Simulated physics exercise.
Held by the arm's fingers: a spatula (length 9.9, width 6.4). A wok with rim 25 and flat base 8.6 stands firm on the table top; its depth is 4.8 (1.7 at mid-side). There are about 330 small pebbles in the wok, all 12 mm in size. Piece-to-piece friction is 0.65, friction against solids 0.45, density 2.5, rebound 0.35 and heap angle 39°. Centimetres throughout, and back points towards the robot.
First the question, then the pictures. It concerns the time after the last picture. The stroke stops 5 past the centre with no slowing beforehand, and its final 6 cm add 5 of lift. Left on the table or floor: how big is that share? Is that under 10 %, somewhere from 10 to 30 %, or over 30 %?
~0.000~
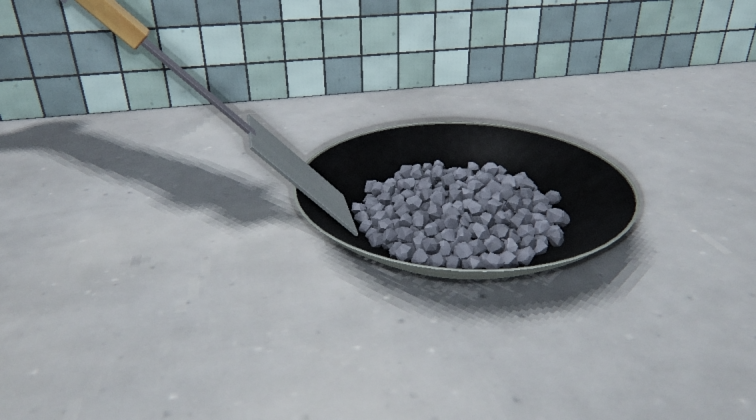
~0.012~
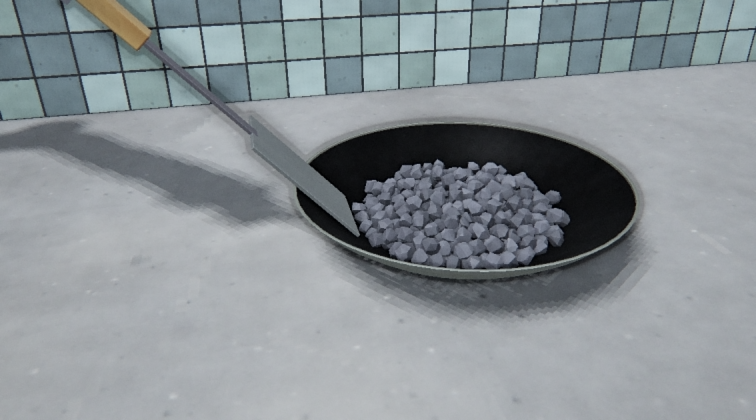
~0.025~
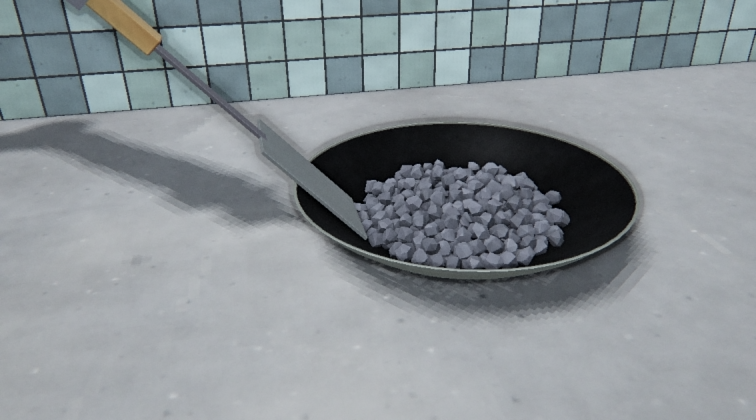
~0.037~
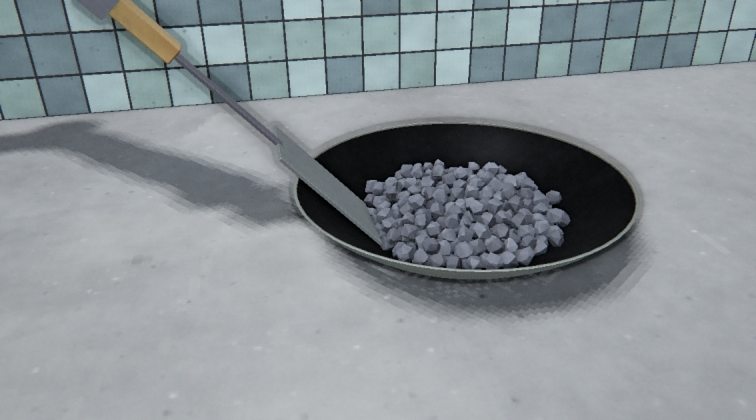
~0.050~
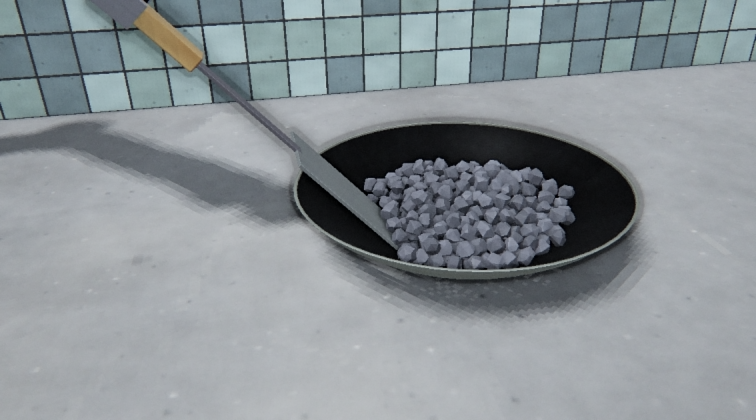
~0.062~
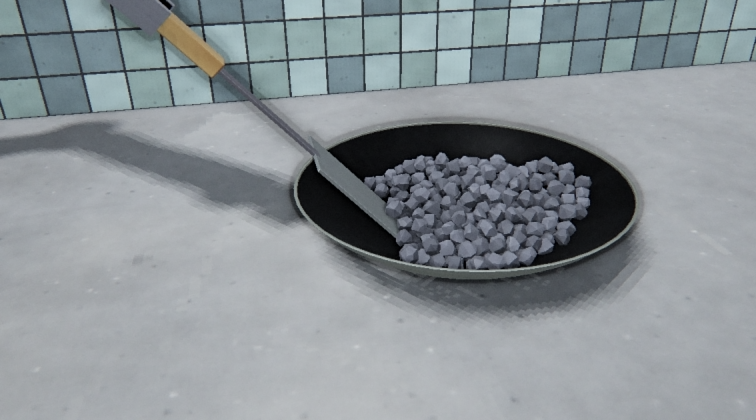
It is from 10 to 30 %.
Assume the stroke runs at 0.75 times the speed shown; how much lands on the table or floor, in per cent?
I'd put it at about 10 per cent.
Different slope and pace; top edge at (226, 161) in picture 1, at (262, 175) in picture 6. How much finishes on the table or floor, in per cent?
It comes to something like 5 %, give or take.
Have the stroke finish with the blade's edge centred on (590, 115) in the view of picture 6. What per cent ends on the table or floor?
About 55 per cent.
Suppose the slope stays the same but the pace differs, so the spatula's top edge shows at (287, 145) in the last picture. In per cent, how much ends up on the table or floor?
Expect some 5 per cent there.
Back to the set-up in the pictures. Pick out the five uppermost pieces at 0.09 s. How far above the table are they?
They are some 6 cm up.
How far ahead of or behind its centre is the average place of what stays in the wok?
Some 4.0 cm ahead of the centre.
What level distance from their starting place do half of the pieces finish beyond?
The answer is about 5 cm.
After 0.09 s, sloping 48°, highest piece 6 above the table; 329 in the wok, 2 on the blade or in flight.
After 0.12 s, sloping 48°, highest piece 8 above the table; 319 in the wok, 12 on the blade or in flight.
After 0.34 s, sloping 48°, highest piece 6 above the table; 284 in the wok, 42 on the table or floor, 5 on the blade or in flight.
After 1.39 s, sloping 48°, highest piece 6 above the table; 284 in the wok, 47 on the table or floor.
At rest, 284 in the wok, 47 on the table or floor. That is 14 % on the table or floor.
